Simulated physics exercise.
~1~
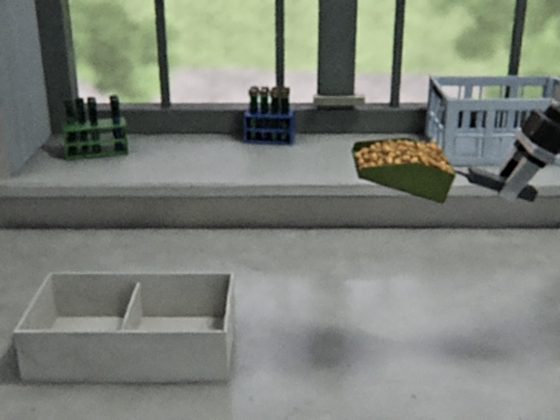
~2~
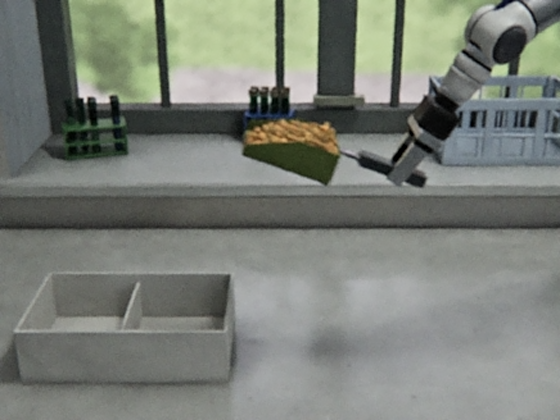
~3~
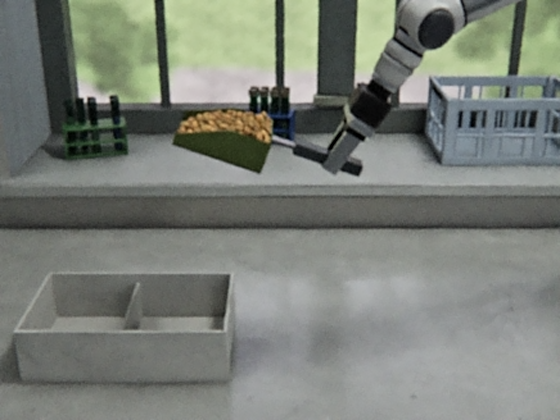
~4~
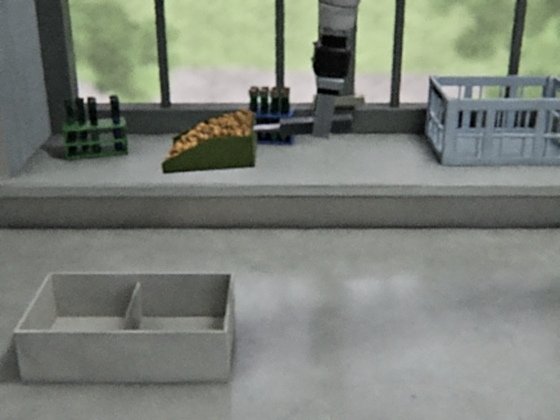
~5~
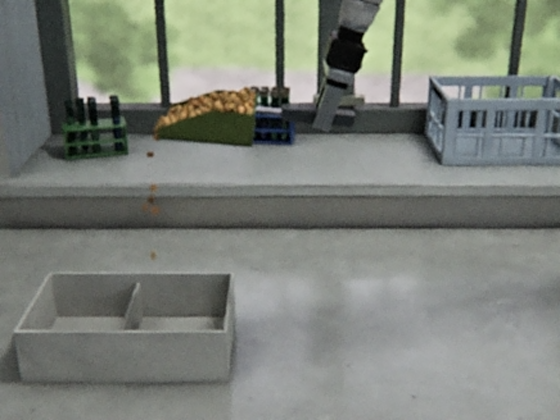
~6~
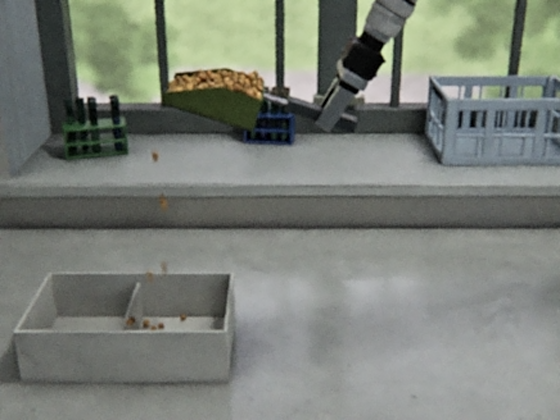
A robot arm carries a loaded green scoop left, tips it, and drops a few chickpeas into the divided box.
